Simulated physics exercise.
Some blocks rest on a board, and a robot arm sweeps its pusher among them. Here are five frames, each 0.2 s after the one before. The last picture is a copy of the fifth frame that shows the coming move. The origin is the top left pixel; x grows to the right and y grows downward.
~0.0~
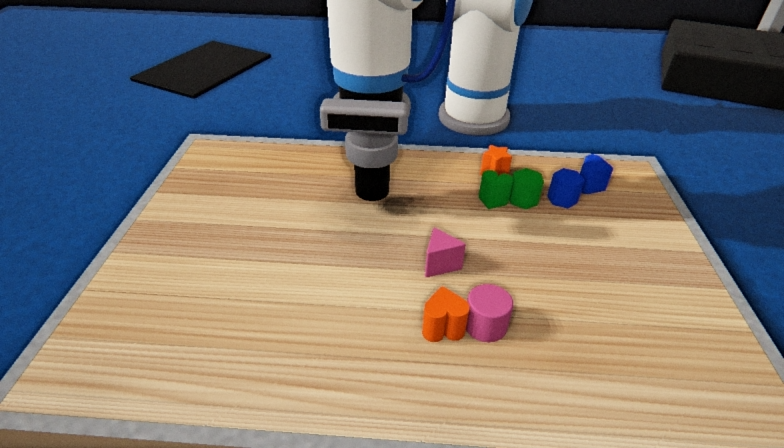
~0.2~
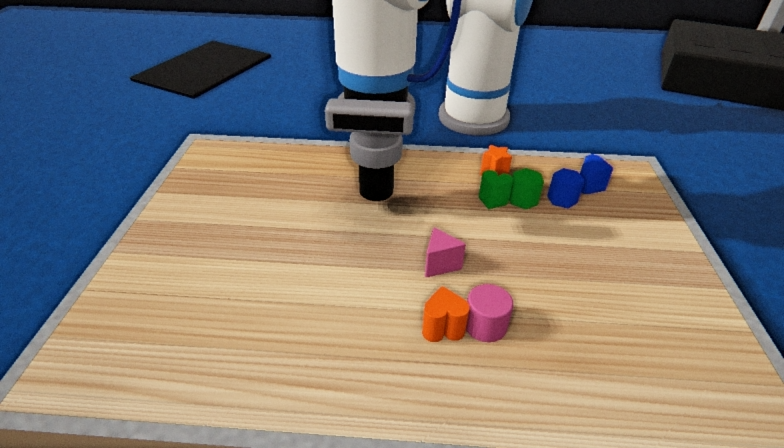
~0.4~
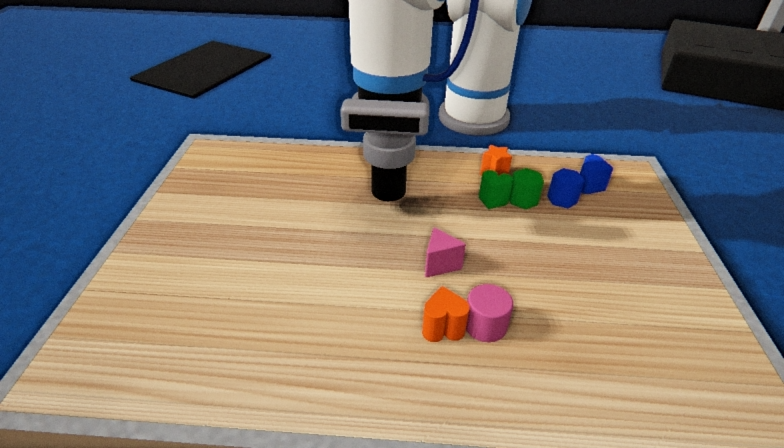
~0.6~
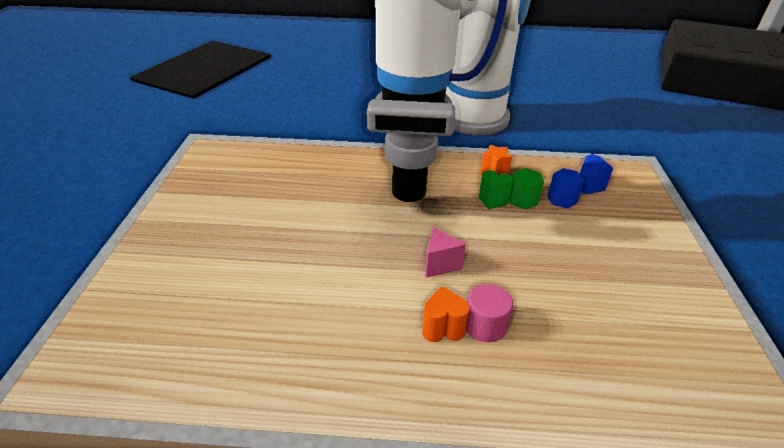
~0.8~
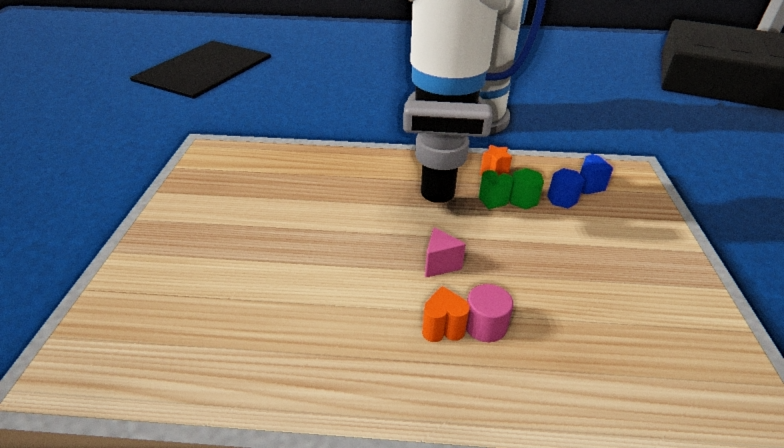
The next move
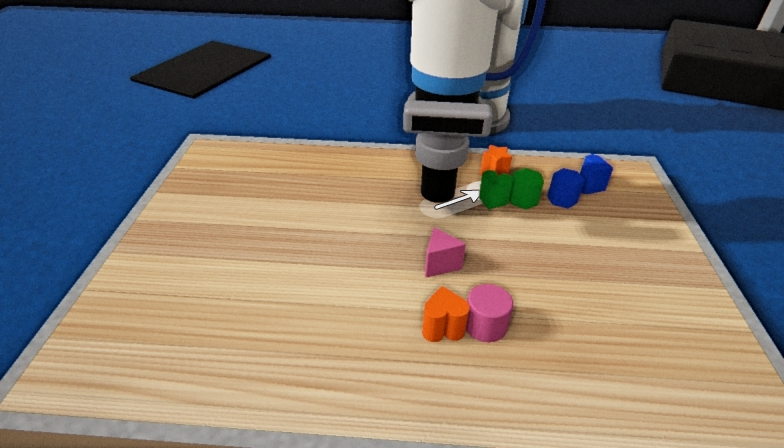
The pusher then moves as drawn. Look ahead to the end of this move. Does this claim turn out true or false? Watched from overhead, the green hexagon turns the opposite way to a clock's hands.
My answer: True.
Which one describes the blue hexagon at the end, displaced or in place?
Not moved.
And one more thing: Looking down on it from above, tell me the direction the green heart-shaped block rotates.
The answer is clockwise.
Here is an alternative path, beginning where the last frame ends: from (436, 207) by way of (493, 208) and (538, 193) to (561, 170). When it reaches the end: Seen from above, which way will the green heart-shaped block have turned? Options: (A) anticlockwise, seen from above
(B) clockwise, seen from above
(A)
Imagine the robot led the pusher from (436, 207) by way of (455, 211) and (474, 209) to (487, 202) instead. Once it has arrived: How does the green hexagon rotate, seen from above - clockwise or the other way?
Seen from above, its turn is clockwise.
The line goes straight from (436, 207) to (483, 191).
On the path given first. Halfway along, pusher at (463, 185); nothing pushed yet.
At the end, pusher at (485, 177); green heart-shaped block at (512, 177), turned 60° clockwise; orange star unmoved; green hexagon at (537, 178), turned 25° anticlockwise; blue hexagon unmoved.
